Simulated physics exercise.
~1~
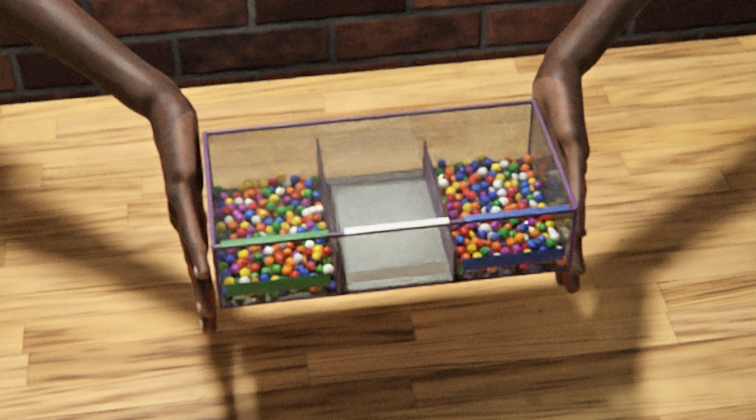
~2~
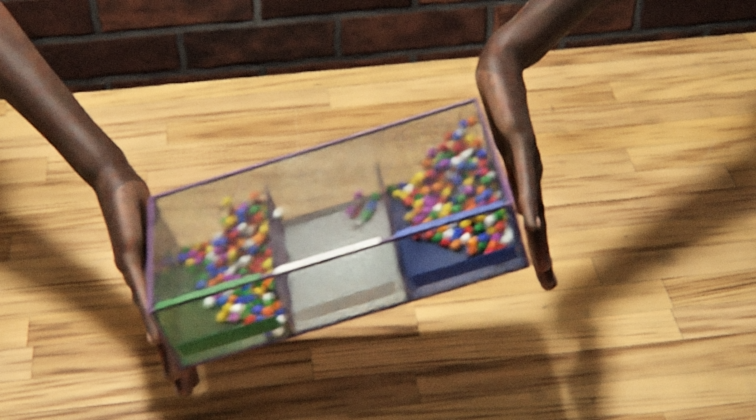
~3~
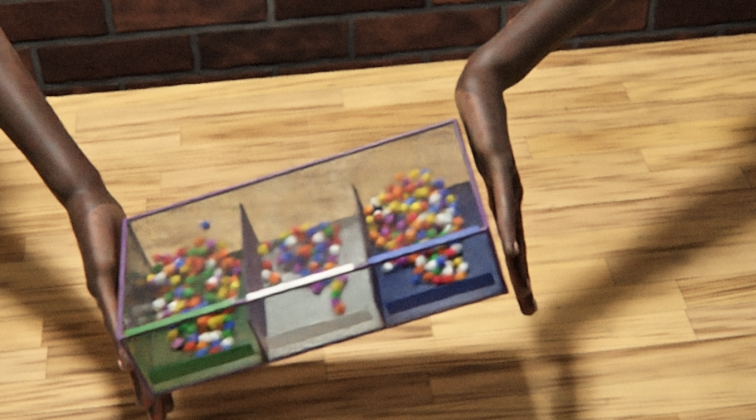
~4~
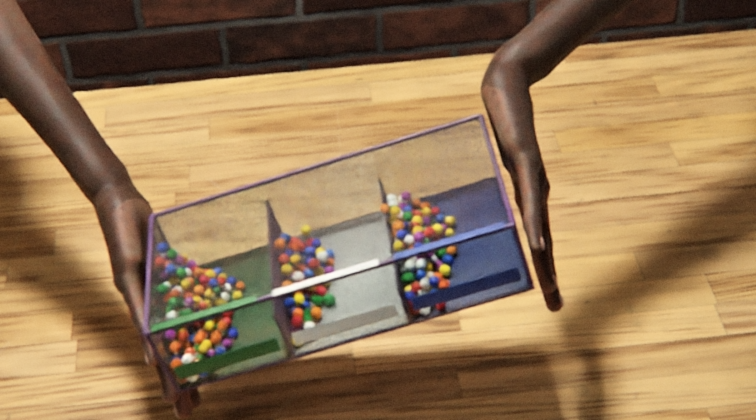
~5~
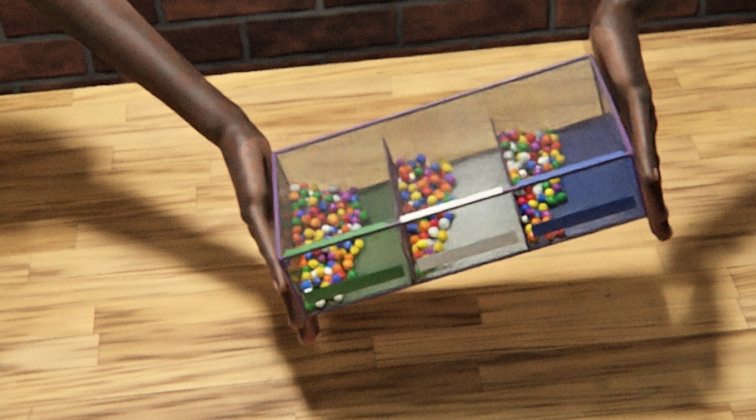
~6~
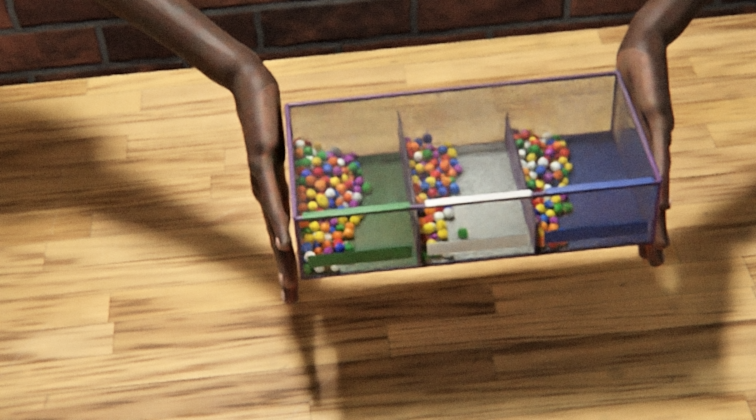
Colourful beads spilling leftward between green, white and blue compartments as two hands tilt a clear box, then level it again.
